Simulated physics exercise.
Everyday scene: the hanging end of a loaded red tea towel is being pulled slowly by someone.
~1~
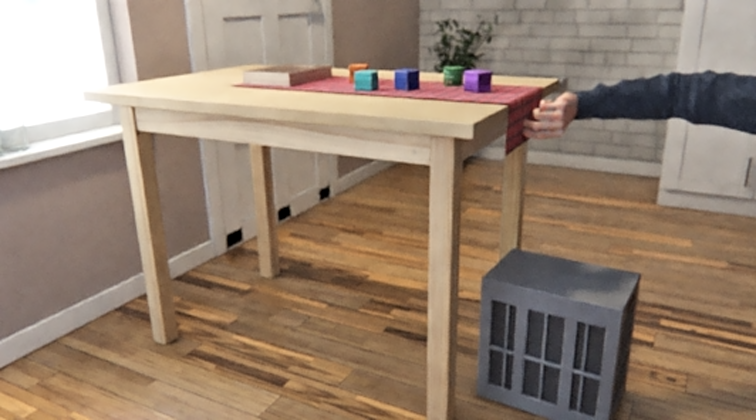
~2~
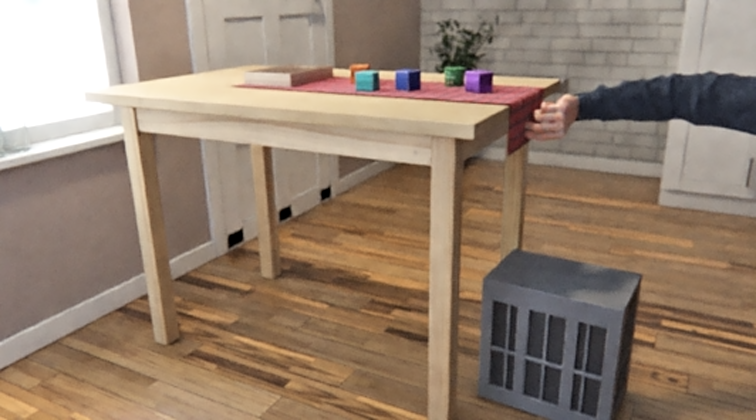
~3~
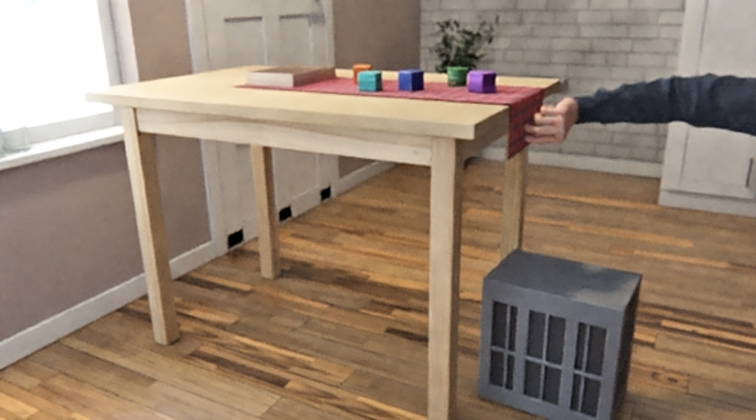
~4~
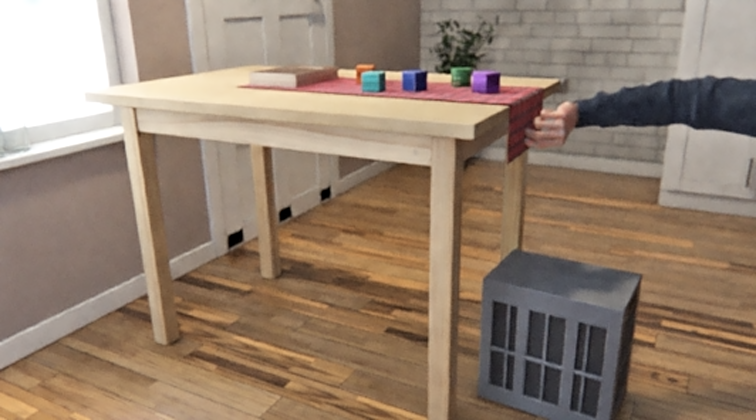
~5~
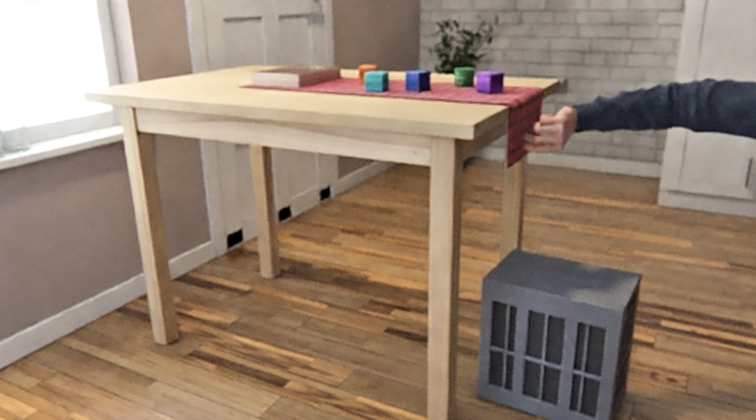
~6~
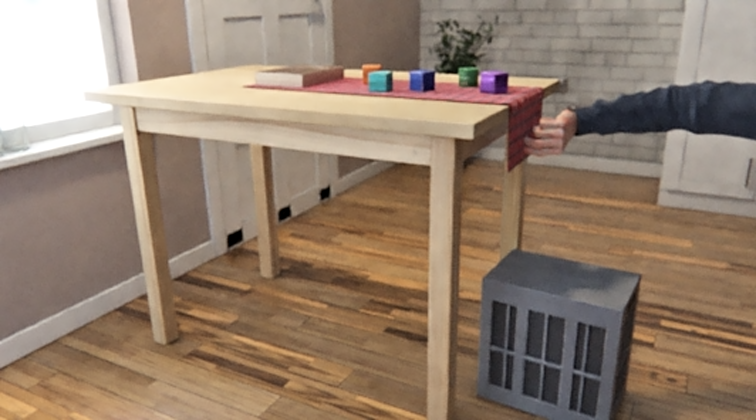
The clip shows a hand at the right slowly pulling the hanging end of a red cloth on a wooden table, and the small coloured blocks on it shift slightly to the right as the cloth's edge lowers a little.
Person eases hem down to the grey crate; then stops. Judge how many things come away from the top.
Three things are going to come down.
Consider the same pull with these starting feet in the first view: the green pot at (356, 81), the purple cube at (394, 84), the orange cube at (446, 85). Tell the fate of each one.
In the end the green pot is still up there, the purple cube is still up there and the orange cube is no longer up there.
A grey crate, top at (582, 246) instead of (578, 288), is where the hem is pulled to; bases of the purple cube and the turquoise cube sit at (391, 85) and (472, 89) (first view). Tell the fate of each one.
As for the purple cube, it stays in place; as for the turquoise cube, it leaves the top.
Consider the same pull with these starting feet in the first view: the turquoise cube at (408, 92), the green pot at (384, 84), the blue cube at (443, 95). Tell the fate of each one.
As for the turquoise cube, it leaves the top; the green pot, it holds its spot; the blue cube, it leaves the top.
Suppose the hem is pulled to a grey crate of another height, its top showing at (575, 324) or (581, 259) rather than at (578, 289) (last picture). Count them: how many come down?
The first gives 4, the second 2.
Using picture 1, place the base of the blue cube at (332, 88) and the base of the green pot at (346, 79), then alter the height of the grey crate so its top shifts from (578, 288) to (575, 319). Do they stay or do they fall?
The blue cube stays on, the green pot keeps its place on top.
A little later, hem near (523, 219); purple cube gone.
Next, hem on the crate; purple cube, green pot and blue cube gone.
When it is over, hem on the crate; purple cube, green pot and blue cube gone. The table loses three.
